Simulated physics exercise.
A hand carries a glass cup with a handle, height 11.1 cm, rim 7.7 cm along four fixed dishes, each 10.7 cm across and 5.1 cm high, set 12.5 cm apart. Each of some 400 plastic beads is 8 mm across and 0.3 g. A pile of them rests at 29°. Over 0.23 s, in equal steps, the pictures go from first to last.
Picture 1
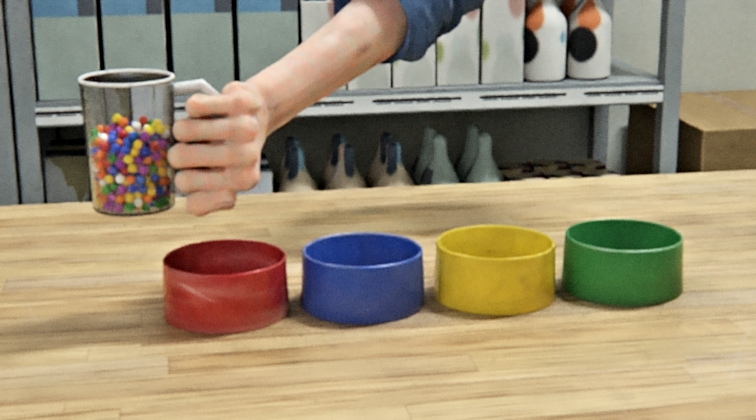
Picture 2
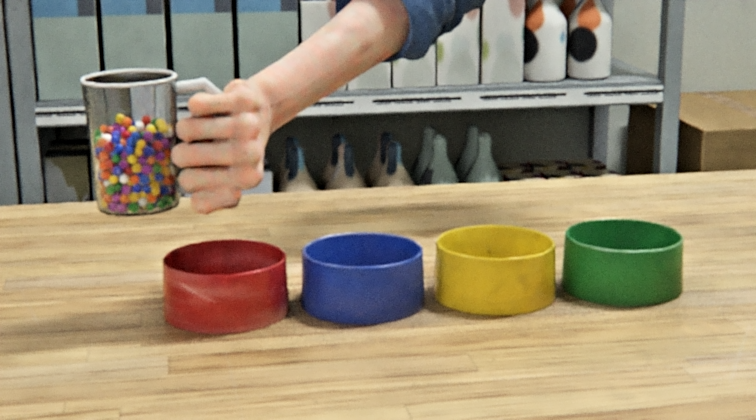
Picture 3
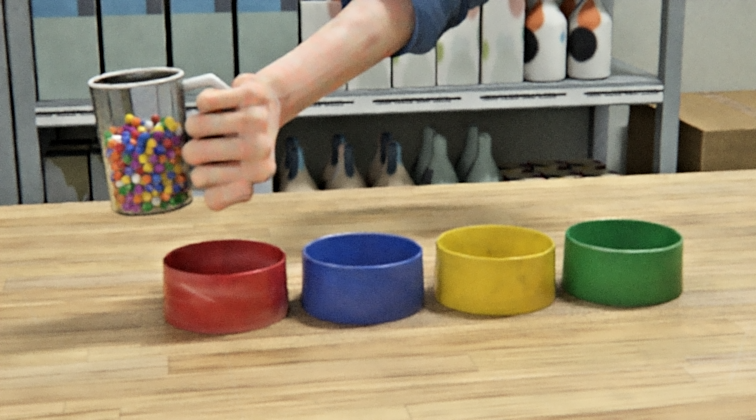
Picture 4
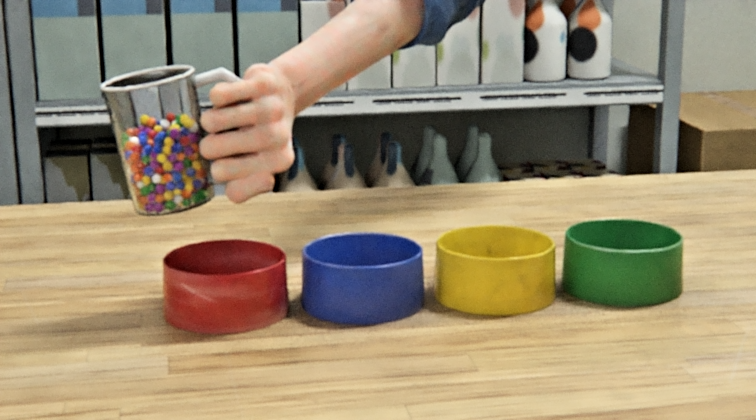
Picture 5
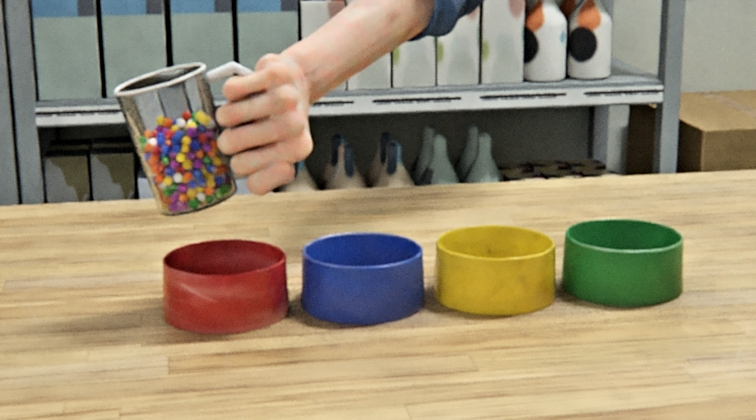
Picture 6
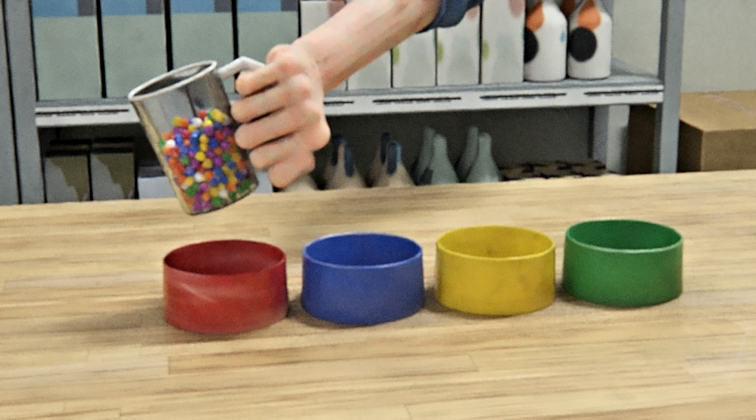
A hand holding a clear cup of colorful beads moved slightly to the right above a wooden table, gradually tilting the cup to the left, near four dishes colored red, blue, yellow and green.
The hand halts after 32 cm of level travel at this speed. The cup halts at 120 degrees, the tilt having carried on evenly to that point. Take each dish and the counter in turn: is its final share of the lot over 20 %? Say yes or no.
Red: No, blue: Yes, green: No, yellow: No, counter: Yes.
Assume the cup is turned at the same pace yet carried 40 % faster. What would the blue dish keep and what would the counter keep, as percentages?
Blue: 70; counter: 30.
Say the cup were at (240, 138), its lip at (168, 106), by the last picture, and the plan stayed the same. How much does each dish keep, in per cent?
The red dish keeps 0, the blue dish 70, the green dish 0 and the yellow dish 0.
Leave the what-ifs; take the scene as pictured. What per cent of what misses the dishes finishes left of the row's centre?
I'd say near 50 percent.
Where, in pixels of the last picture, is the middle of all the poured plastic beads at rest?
Around (380, 292).
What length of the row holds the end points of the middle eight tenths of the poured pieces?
Some 11 centimetres.
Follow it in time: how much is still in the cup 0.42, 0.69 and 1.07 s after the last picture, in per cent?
Approx. 100 / 100 / 40 percent.
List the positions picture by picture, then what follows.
In the first picture, cup at (131, 142), tilt 0 degrees, lip at (80, 80), moved 0.0 cm; middle of the pieces at (134, 162); red dish at (225, 258); blue dish at (362, 250); yellow dish at (495, 242); green dish at (624, 235).
In the second picture, cup at (134, 142), tilt 1 degrees, lip at (82, 80), moved 0.3 cm; middle of the pieces at (138, 162).
In the third picture, cup at (144, 142), tilt 4 degrees, lip at (90, 83), moved 1.2 cm; middle of the pieces at (150, 161).
In the fourth picture, cup at (162, 141), tilt 9 degrees, lip at (102, 87), moved 2.6 cm; middle of the pieces at (169, 160).
In the fifth picture, cup at (180, 140), tilt 15 degrees, lip at (116, 92), moved 4.2 cm; middle of the pieces at (188, 158).
In the sixth picture, cup at (197, 140), tilt 20 degrees, lip at (130, 97), moved 5.7 cm; middle of the pieces at (208, 157); red dish at (225, 258); blue dish at (362, 250); yellow dish at (495, 242); green dish at (624, 235).
Then, 0.42 s after the last picture, tilt 69 degrees; cup holds 100 %.
Then, 0.69 s after the last picture, tilt 100 degrees; cup holds 100 %.
Then, 1.07 s after the last picture, tilt 120 degrees; cup holds 40 %, blue 25 %, yellow 5 %.
In the end, red 0 %, blue 65 %, green 0 %, yellow 5 %, counter 30 %.
